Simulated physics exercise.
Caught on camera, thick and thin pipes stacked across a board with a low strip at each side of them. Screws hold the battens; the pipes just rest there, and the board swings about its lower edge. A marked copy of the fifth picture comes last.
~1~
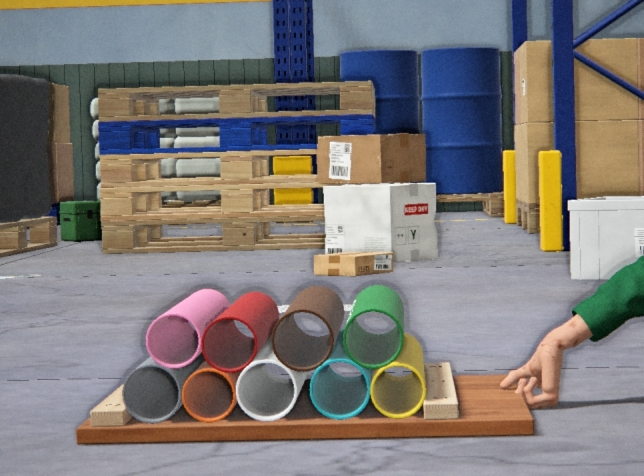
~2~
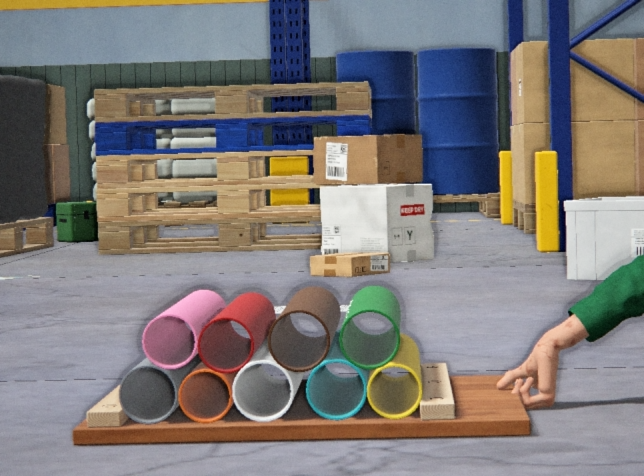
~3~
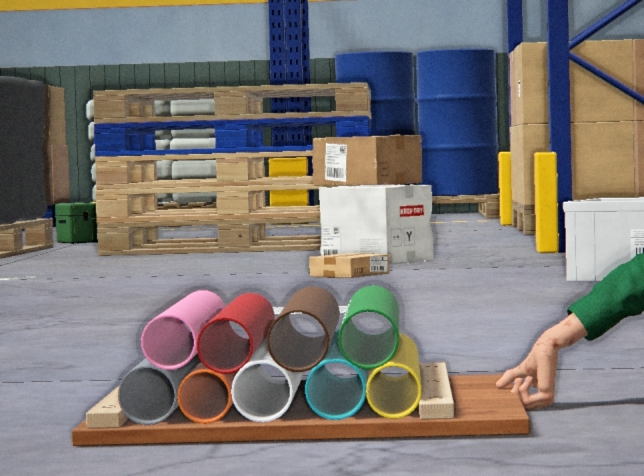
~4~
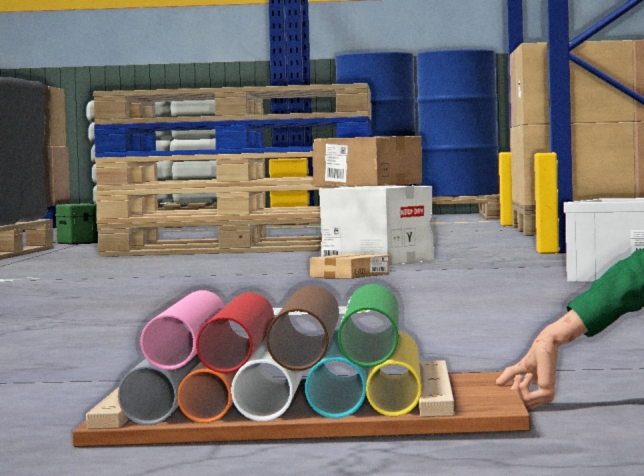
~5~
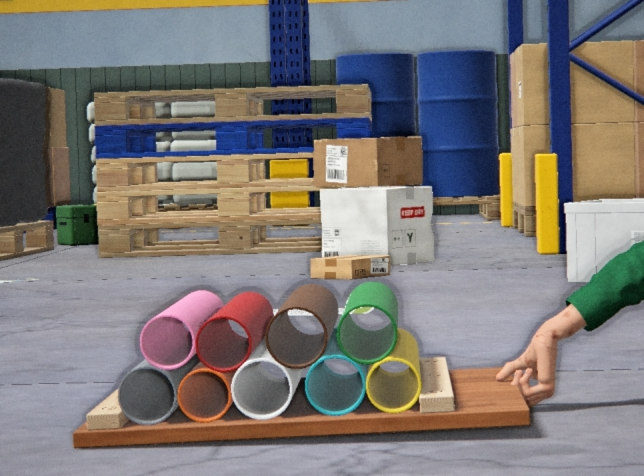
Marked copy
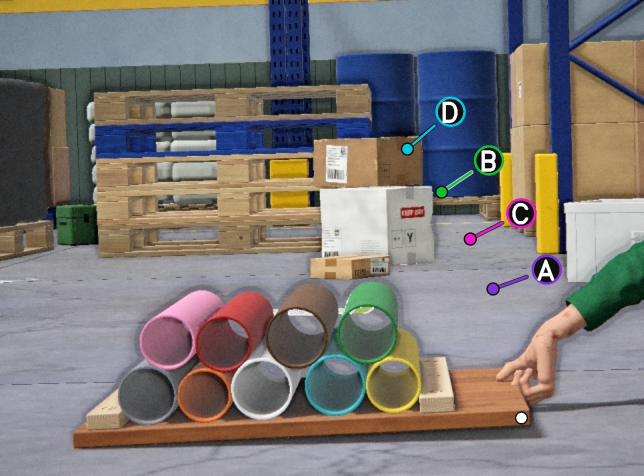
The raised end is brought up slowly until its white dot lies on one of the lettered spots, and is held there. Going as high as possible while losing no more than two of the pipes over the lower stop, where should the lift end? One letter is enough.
Mark C is as high as it can go.
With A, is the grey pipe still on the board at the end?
Yes.
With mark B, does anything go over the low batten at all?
Yes, at B.
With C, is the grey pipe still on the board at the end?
The grey pipe: Yes.
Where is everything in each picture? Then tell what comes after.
The first frame shows board (313, 399); grey pipe (152, 394); orange pipe (209, 395).
The second frame shows orange pipe (205, 396); white pipe (263, 391).
The third frame shows board (308, 400); yellow pipe (394, 391); red pipe (225, 346).
The fourth frame shows board (309, 398); grey pipe (148, 395); orange pipe (205, 396).
The fifth frame shows board (309, 397); grey pipe (148, 396); orange pipe (205, 396).
On the marked copy, A at (493, 289); B at (441, 192); C at (470, 239); D at (408, 149); the white dot at (521, 418).
With C. Early on, board at 16°.
Further on, board at 25°.
At the end, board at 25°, two over the low batten (red, pink).
As for the rest, A none over the low batten; B nine over the low batten; D nine over the low batten.
